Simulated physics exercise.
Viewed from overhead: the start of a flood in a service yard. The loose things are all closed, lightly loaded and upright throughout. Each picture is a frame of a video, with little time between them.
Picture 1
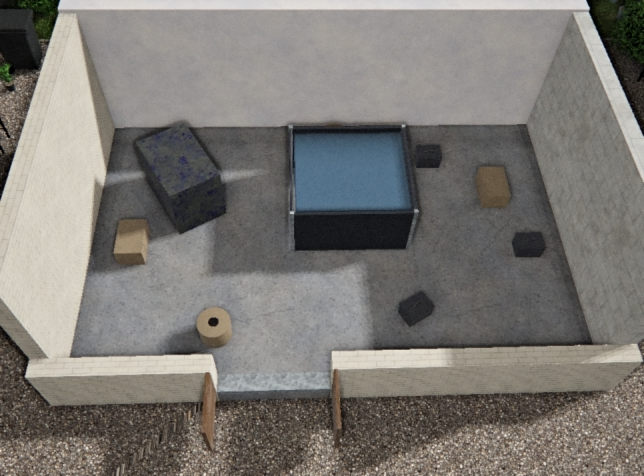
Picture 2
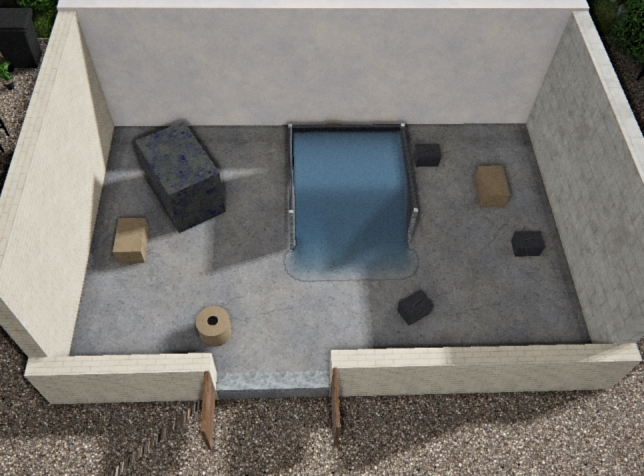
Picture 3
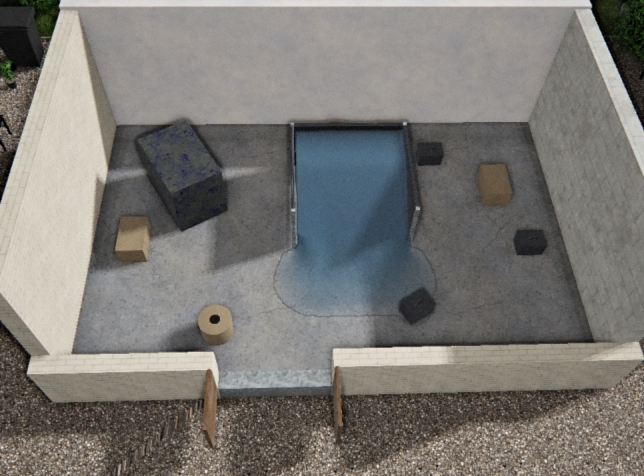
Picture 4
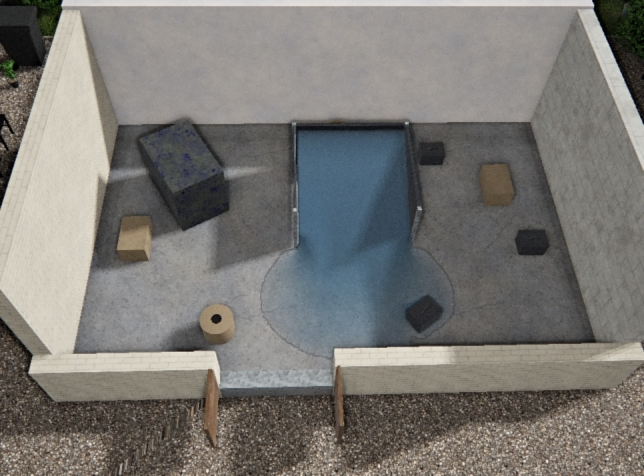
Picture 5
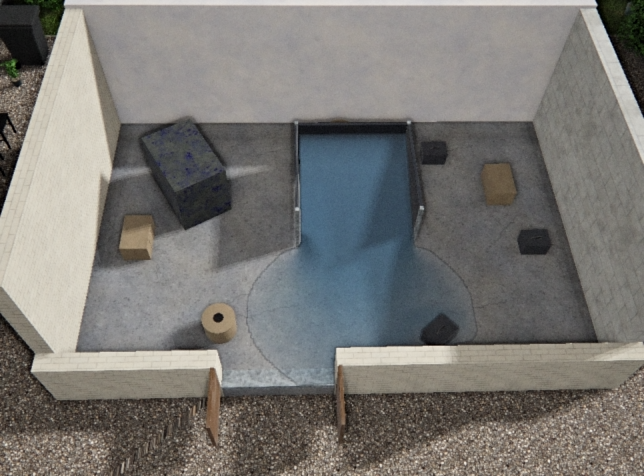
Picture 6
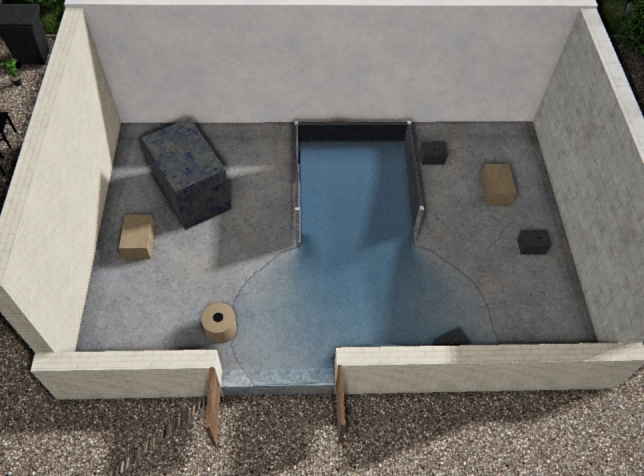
Blue water spreading from an opened tank across a walled concrete yard, pushing a dark block toward the front wall.
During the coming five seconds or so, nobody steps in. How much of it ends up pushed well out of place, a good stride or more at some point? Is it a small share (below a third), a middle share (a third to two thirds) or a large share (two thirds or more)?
A middle share, a third to two thirds.
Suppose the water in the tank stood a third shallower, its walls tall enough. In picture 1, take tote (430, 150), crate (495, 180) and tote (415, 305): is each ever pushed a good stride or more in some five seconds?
Order as given: Not past it; displaced that much; displaced that much.
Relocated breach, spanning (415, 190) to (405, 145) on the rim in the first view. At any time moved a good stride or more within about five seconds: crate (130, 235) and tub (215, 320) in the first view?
Fell short, fell short.
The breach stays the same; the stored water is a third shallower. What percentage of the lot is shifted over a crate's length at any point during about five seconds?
Something like 50 in a hundred of them.
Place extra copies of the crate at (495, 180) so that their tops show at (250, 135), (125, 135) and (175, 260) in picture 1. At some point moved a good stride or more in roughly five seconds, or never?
Stays put, stays put, stays put.
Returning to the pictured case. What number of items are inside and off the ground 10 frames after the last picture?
Exactly 1 of them.
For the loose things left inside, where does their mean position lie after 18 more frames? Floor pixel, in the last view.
In the last view, somewhere about (362, 197).
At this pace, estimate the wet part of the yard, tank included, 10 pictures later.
45 %, give or take.
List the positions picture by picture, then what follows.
The first picture shows a tote at (417, 305), on the bottom; a crate at (130, 236) rests on the ground; 0 of 8 have shifted.
The second picture shows a tote at (416, 304) rests on the ground; a crate at (129, 235), on the bottom; 0 of 8 have shifted.
The third picture shows a tote at (418, 303) rests on the ground; a crate at (132, 233) rests on the ground; 0 of 8 have shifted.
The fourth picture shows a tote at (425, 311), on the bottom, close to its start; a crate at (133, 233), on the bottom; 1 of 8 have shifted.
The fifth picture shows a tote at (440, 330) rests on the ground, a stride from its start; a crate at (136, 232), on the bottom; 1 of 8 have shifted.
The sixth picture shows a tote at (453, 343), on the bottom, a stride from its start; a crate at (136, 231), on the bottom; 1 of 8 have shifted.
A moment on, 1 of 8 are well off their spots; 1 afloat.
Next, 2 of 8 are well off their spots; 1 afloat.
Later, 3 of 8 are well off their spots; 1 afloat.
In the end, 5 of 8 are well off their spots, and 5 have been at some point; 1 afloat.
